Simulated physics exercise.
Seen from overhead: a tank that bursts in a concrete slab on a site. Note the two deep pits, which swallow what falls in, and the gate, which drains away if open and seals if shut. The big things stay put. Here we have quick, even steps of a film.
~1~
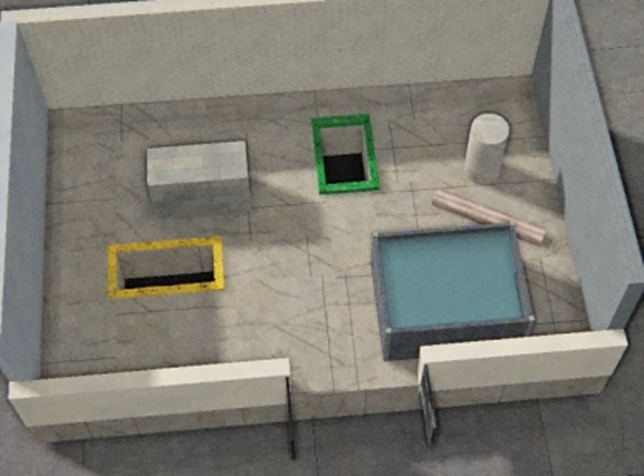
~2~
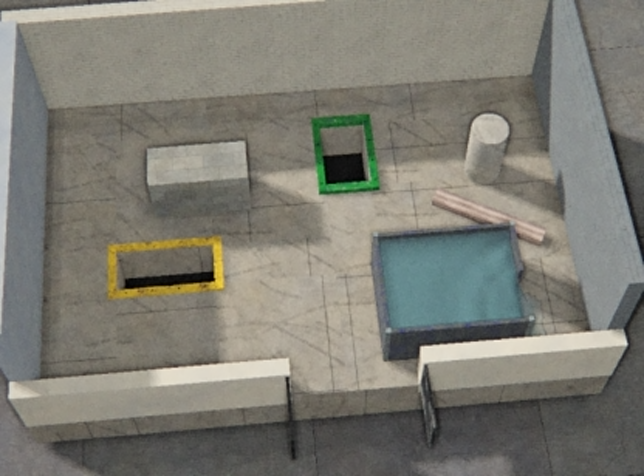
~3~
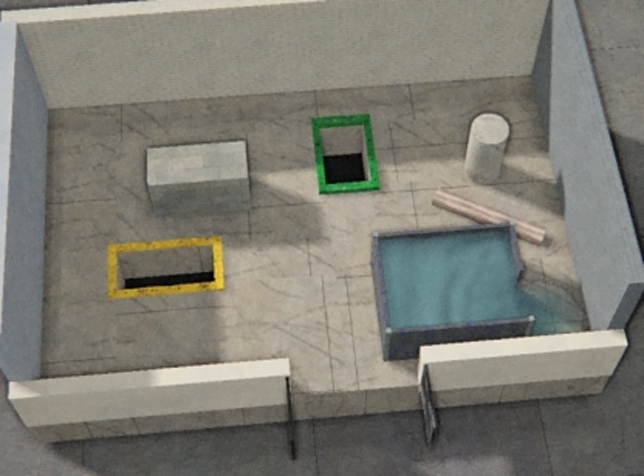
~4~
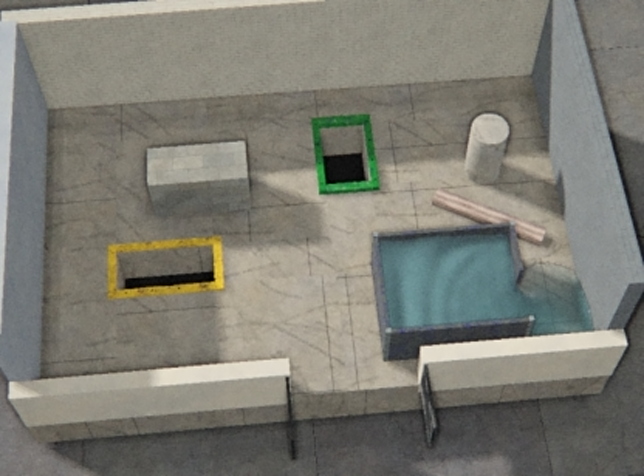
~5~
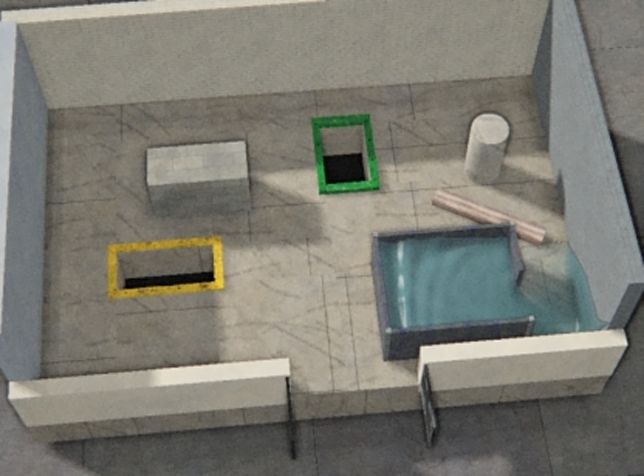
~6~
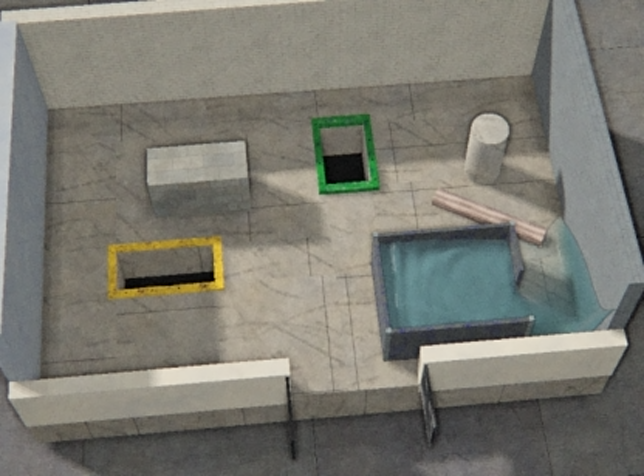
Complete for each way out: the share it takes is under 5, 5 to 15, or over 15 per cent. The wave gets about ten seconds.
Completed: For the gate it is 5 to 15 per cent; for the yellow pit it is under 5 per cent; for the green pit it is under 5 per cent.
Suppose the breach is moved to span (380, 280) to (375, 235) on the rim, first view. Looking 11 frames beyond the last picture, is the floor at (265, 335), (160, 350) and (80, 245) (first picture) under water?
Listed in order, they come out sitting in a pool, sitting in a pool and sitting in a pool.
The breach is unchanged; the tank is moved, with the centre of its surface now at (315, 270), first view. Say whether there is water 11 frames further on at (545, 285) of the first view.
Outcome noted: Waterlogged.
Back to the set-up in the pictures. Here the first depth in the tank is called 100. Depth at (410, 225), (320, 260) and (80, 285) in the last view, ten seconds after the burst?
Respectively 8, 4 and 4 per cent.
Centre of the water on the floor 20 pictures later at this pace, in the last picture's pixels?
Near (466, 251) in the last view.
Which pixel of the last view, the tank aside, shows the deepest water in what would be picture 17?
My finger goes to (563, 357).
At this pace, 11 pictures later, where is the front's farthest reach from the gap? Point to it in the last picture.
Somewhere about (527, 81).
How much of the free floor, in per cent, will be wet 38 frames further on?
My best guess is some 80 %.
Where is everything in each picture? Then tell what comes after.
In the first picture, still water in the water tank at (451, 279).
In the second picture, the front is at a hidden place, out from the gap at (518, 312).
In the third picture, water pours out at (518, 314) and has run to (573, 306).
In the fourth picture, the front is at (574, 276), out from the gap at (517, 315).
In the fifth picture, the front is at (568, 248), out from the gap at (517, 315).
In the sixth picture, the front is at (562, 220), out from the gap at (518, 314).
A moment on, water covers 15 % of the floor; the gate 0 %, the yellow pit 0 %, the green pit 0 %.
Next, water covers 30 % of the floor; the gate 1 %, the yellow pit 0 %, the green pit 0 %.
Then, water covers 50 % of the floor; the gate 4 %, the yellow pit 0 %, the green pit 0 %.
Later, water covers 80 % of the floor; the gate 7 %, the yellow pit 1 %, the green pit 1 %.
In the end, water covers 95 % of the floor; the gate 10 %, the yellow pit 1 %, the green pit 1 %.
